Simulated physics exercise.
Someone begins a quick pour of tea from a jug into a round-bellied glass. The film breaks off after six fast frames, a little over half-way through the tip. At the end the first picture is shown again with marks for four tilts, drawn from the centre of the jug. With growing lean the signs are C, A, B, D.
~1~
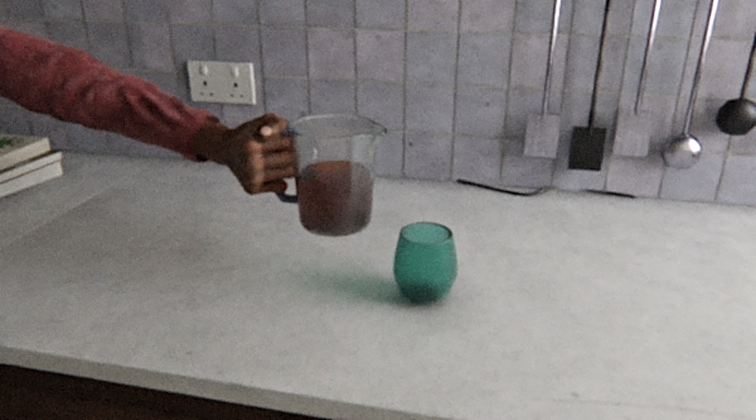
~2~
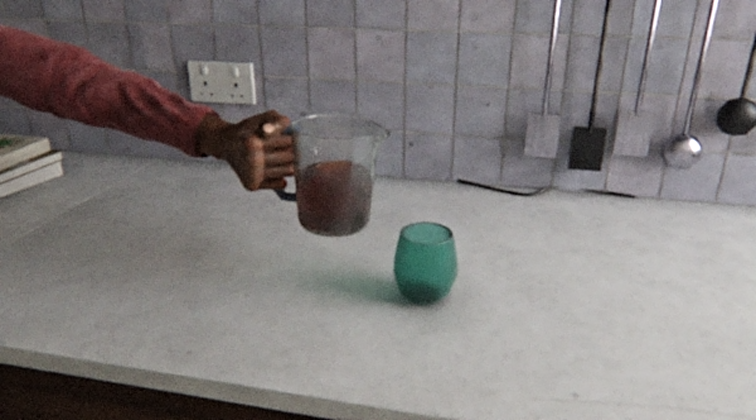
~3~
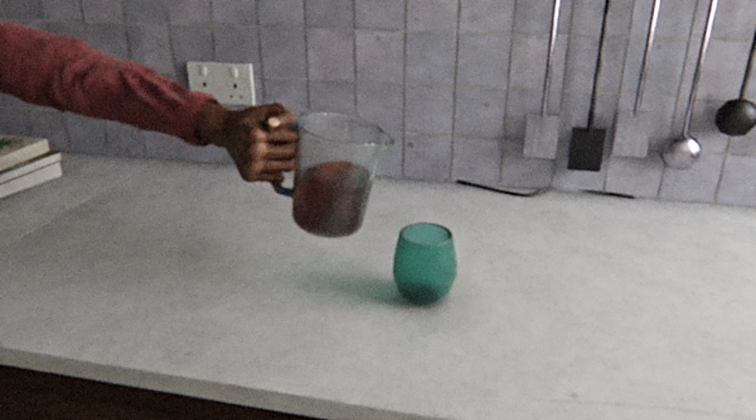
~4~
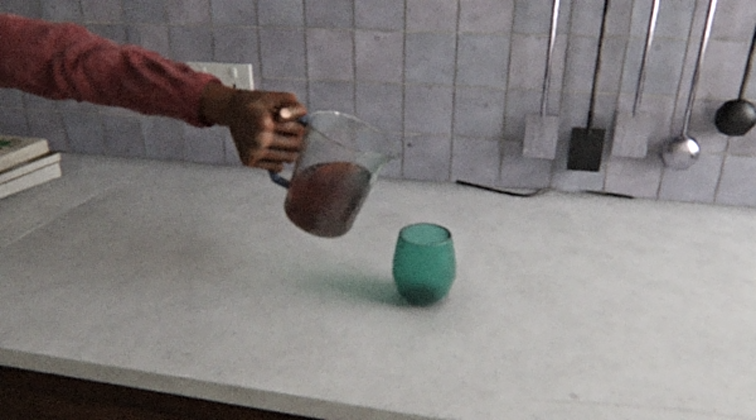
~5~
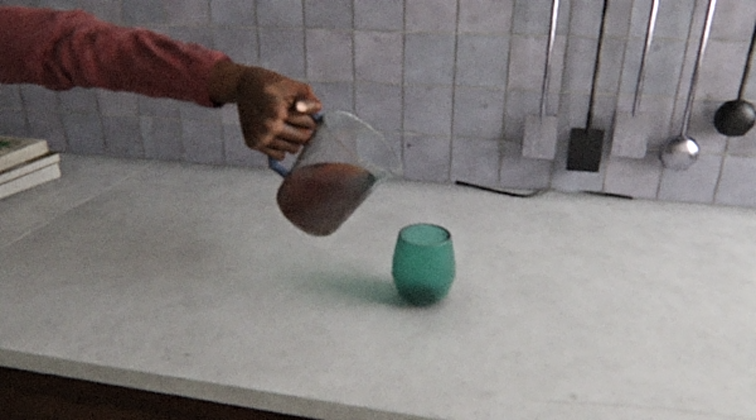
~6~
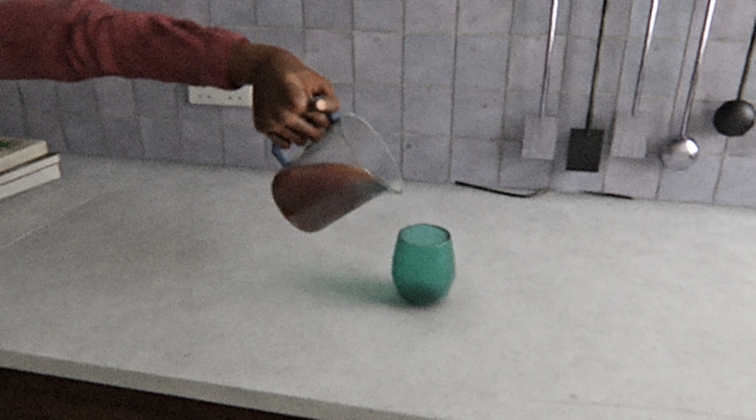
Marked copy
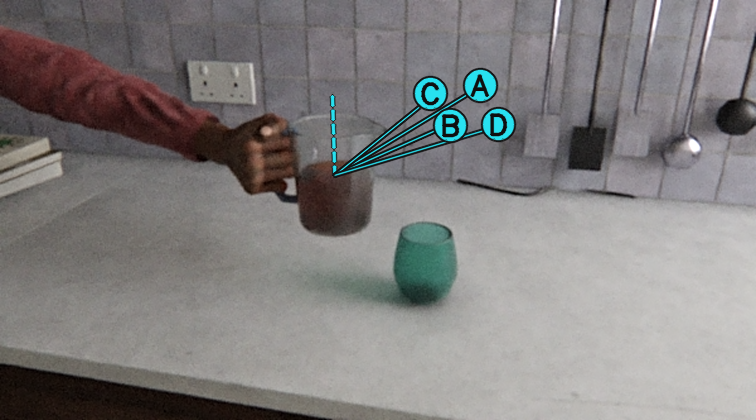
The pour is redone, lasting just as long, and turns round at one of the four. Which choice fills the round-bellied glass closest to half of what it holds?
Take D.
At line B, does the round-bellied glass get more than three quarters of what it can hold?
No, it does not.
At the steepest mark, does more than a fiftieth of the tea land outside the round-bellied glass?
No, it does not.
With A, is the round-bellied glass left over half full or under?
Under.
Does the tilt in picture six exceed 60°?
No, it does not.
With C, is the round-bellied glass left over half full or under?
Under half.
On the marked copy, A at (466, 95); B at (434, 131); C at (419, 107); D at (482, 130).
With A, the round-bellied glass ends with about 12 % of what it can hold.
With B, the round-bellied glass ends with about 28 % of what it can hold.
With C, the round-bellied glass ends with about 3 % of what it can hold.
With D, the round-bellied glass ends with about 48 % of what it can hold.
